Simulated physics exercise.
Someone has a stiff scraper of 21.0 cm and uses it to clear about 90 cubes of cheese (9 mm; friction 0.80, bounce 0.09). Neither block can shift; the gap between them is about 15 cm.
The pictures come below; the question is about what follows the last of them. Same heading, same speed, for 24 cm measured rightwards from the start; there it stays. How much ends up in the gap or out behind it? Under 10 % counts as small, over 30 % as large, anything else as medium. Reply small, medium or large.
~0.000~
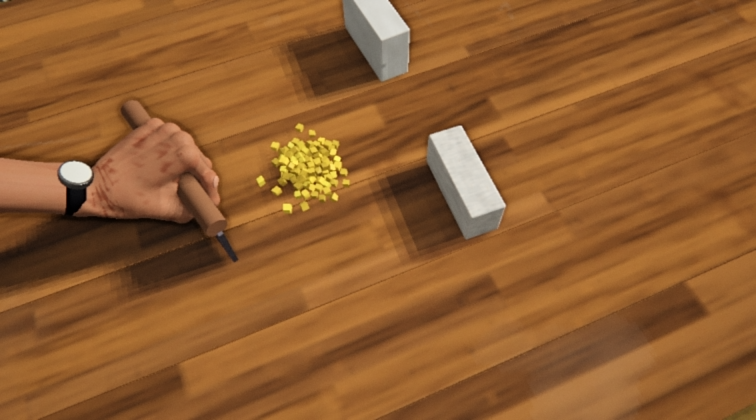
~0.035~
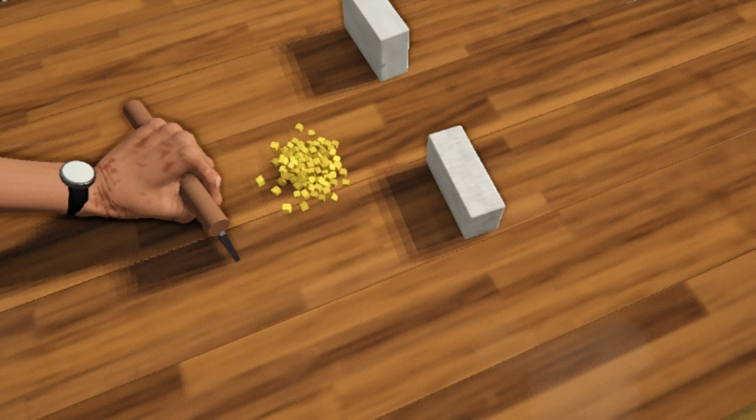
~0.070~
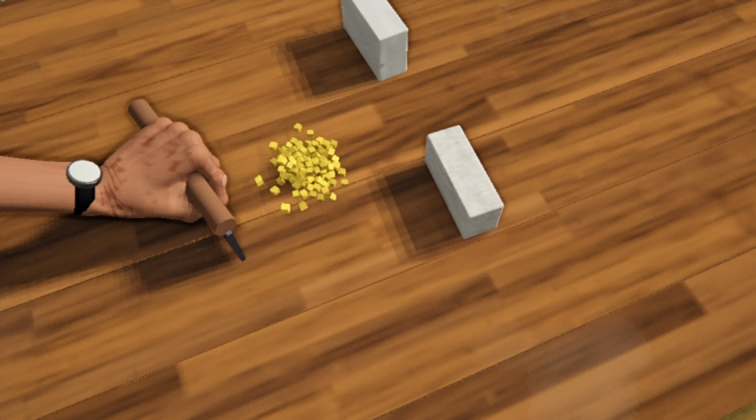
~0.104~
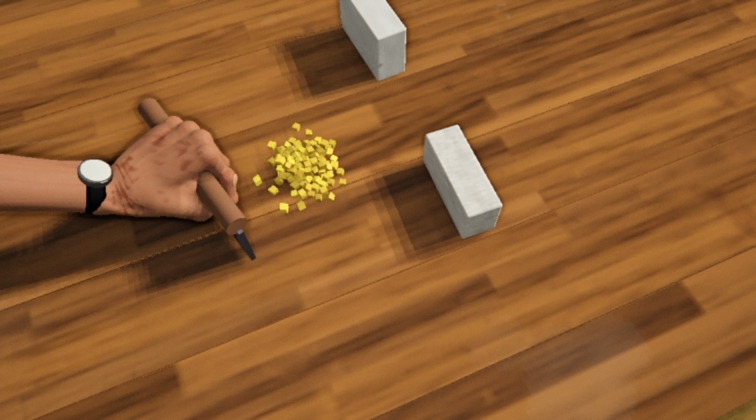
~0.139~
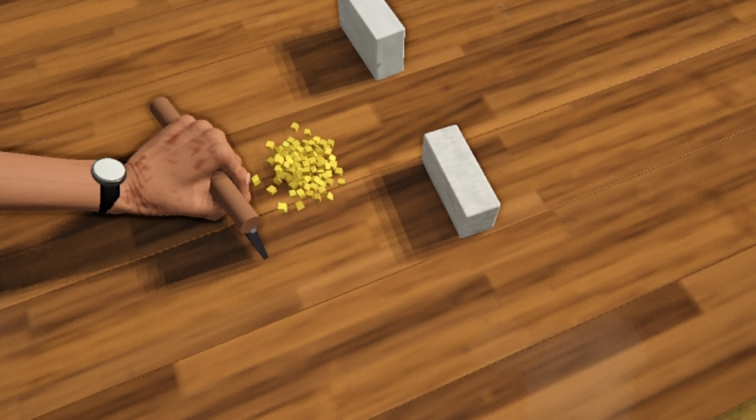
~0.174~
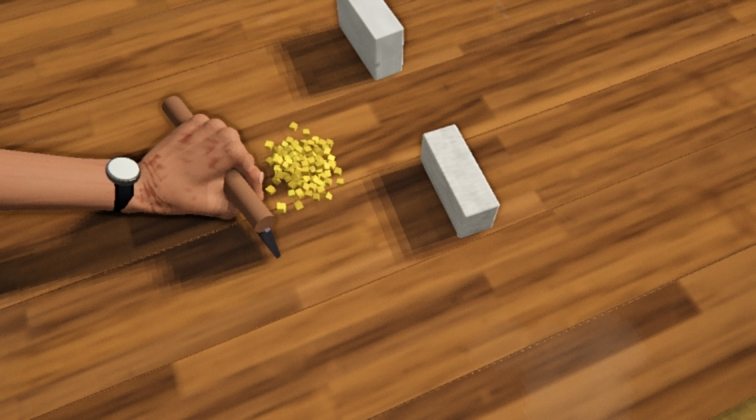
Small.
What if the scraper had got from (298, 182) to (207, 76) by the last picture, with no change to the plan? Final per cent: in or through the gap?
At rest, 50 percent has gone in or through the gap.
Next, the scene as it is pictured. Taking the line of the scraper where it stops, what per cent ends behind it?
It comes to about 10 per cent.
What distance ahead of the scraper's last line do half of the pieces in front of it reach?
Some 2 cm.
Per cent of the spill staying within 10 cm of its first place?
40% or thereabouts.
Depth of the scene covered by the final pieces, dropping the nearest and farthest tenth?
Around 14 centimetres.
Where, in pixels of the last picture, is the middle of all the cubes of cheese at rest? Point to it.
Around (380, 144).
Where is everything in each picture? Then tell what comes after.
In the first frame, scraper from (222, 238) to (138, 120); moved 0.0 cm; pieces shifted so far, 0; middle of the spill at (309, 161); block at (466, 169); block at (374, 6).
In the second frame, scraper from (225, 237) to (140, 120); moved 0.3 cm; pieces shifted so far, 0; middle of the spill at (309, 161).
In the third frame, scraper from (231, 237) to (145, 119); moved 1.1 cm; pieces shifted so far, 0; middle of the spill at (307, 161).
In the fourth frame, scraper from (242, 236) to (154, 118); moved 2.4 cm; pieces shifted so far, 0; middle of the spill at (306, 161).
In the fifth frame, scraper from (255, 235) to (165, 117); moved 4.0 cm; pieces shifted so far, 0; middle of the spill at (304, 160).
In the sixth frame, scraper from (269, 234) to (177, 116); moved 5.5 cm; pieces shifted so far, 0; middle of the spill at (303, 160); block at (460, 168); block at (368, 5). Its speed is about 0.45 m/s, heading 20 degrees towards the viewer.
Then, at 0.42 s, scraper 16 cm from its start, spill 11 cm wide; held up before the blocks 100 %.
Then, at 0.66 s, scraper 25 cm from its start, spill 15 cm wide; held up before the blocks 100 %.
Then, at 0.86 s, scraper 25 cm from its start, spill 16 cm wide; in or through the gap 5 %, held up before the blocks 95 %.
In the end, at 1.5 s, in or through the gap 5 %, round the near block 0 %, round the far block 0 %, held up before the blocks 95 %.
